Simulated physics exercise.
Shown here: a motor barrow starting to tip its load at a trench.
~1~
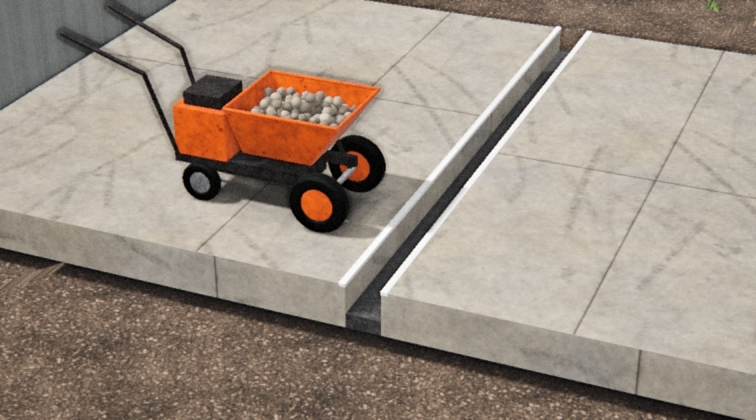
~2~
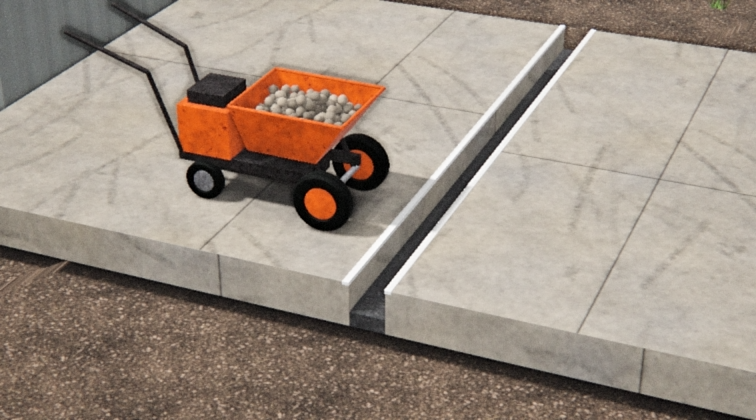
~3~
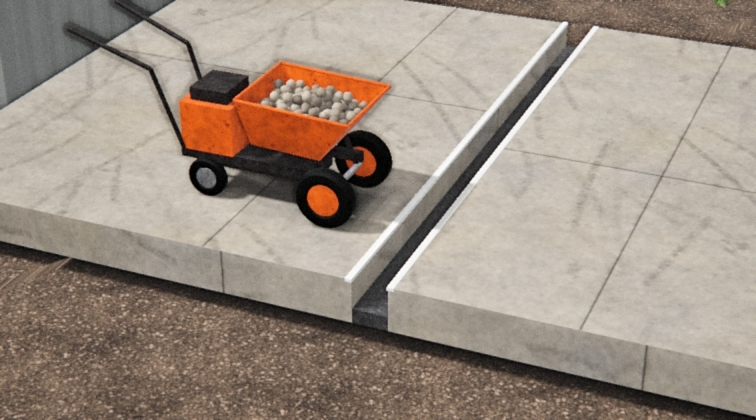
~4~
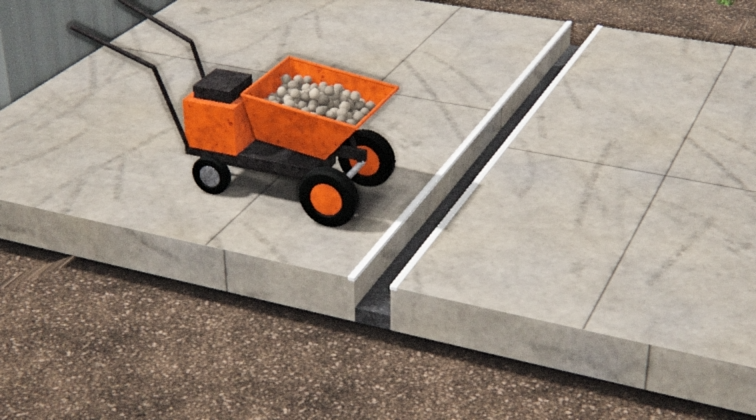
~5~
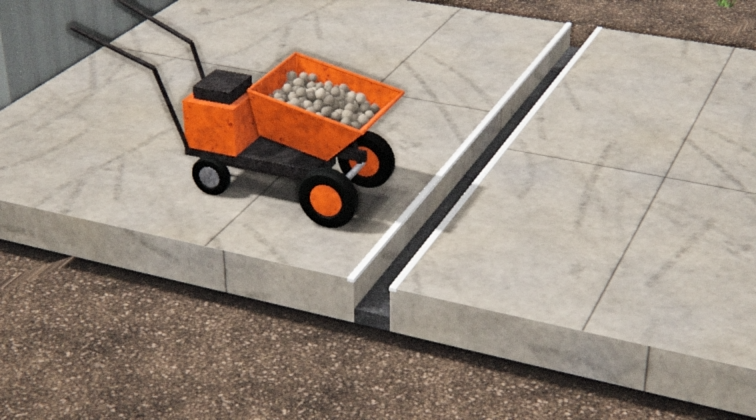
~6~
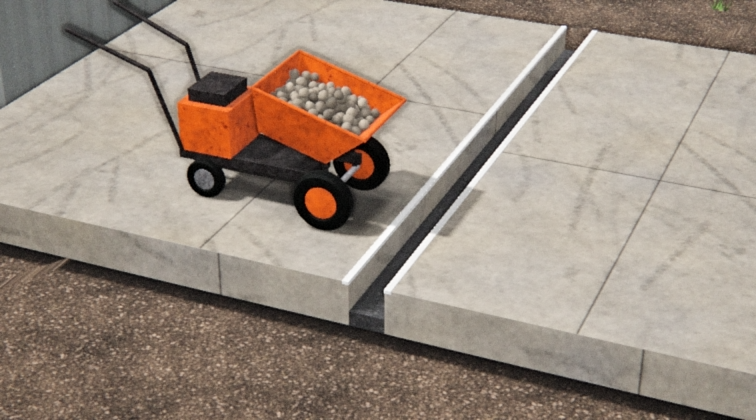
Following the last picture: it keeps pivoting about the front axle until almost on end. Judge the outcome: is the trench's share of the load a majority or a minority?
A minority.
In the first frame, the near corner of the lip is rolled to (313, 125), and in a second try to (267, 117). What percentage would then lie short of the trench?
0 % then 50 %.
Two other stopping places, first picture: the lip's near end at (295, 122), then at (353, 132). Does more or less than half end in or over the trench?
The bulk / a minority.
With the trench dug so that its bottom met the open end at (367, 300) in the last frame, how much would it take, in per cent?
Something like 20 %.
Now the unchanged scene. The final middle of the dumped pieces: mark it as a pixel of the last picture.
Roughly pixel (463, 229).
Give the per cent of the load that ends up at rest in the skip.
I'd put it at about 0 per cent.
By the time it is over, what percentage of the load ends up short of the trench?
Share: Near 0 %.
Soon, skip tipped steeply; all in the skip.
A while on, skip tipped right over; most in the skip; a stray few in or heaped over the trench; about a quarter beyond it; a stray few falling.
Towards the end, skip tipped right over; a small part in the skip; a small part in or heaped over the trench; most beyond it.
Finally, skip tipped right over; about a quarter in or heaped over the trench; most beyond it.
